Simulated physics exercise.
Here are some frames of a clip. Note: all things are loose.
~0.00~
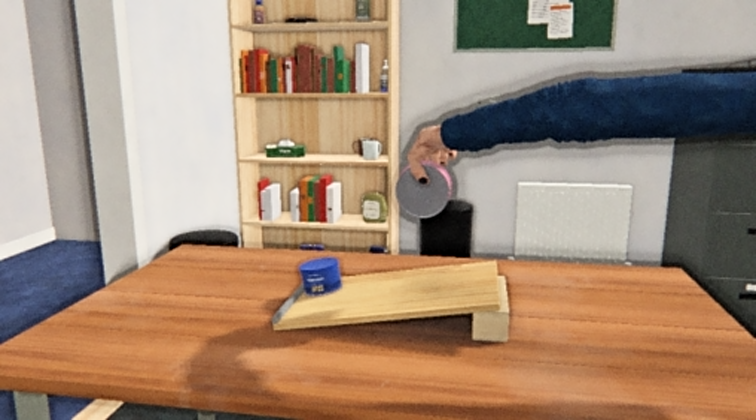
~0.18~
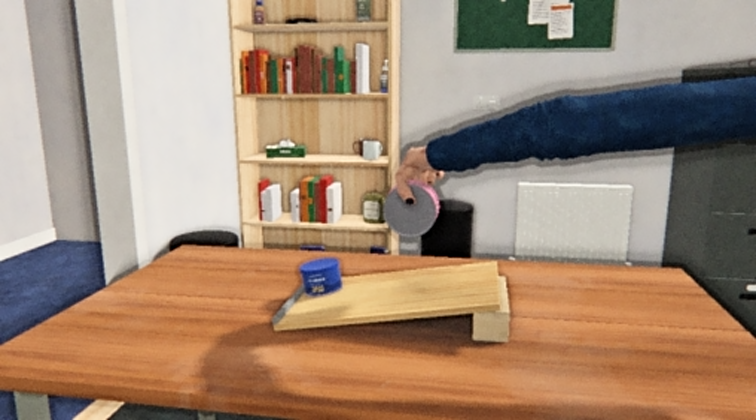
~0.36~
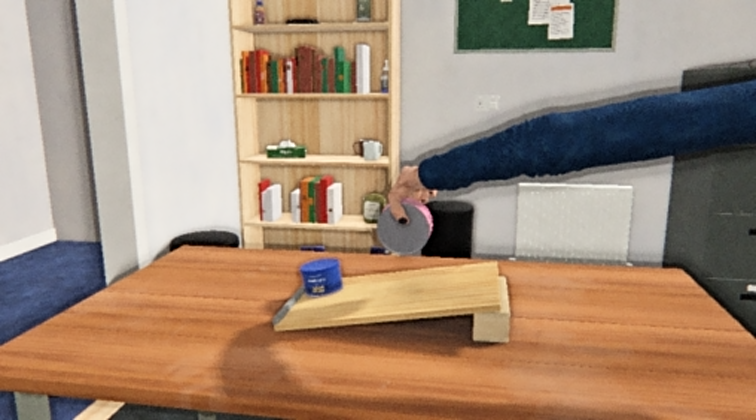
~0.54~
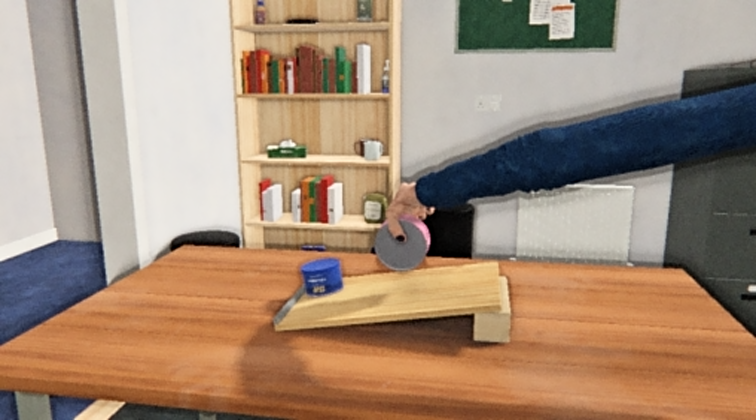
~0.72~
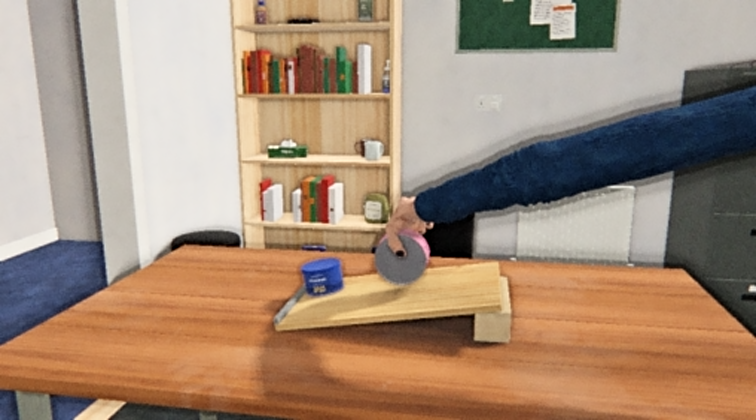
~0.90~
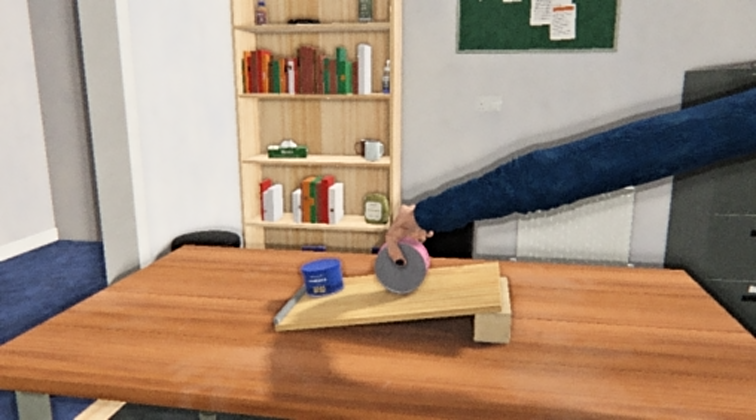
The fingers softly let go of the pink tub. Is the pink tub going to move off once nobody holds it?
It heads for the low end.
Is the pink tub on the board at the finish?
At the end, the pink tub remains up there.
Around 1.50 s, pink tub displaced about its own width near (352, 270).
Around 1.90 s, pink tub displaced well along near (302, 277).
Finally (3.5 s), moved from the start, pink tub; blue tub still in place. Final places as the last picture's camera would see them, pink tub near (308, 278). The pink tub goes downhill.
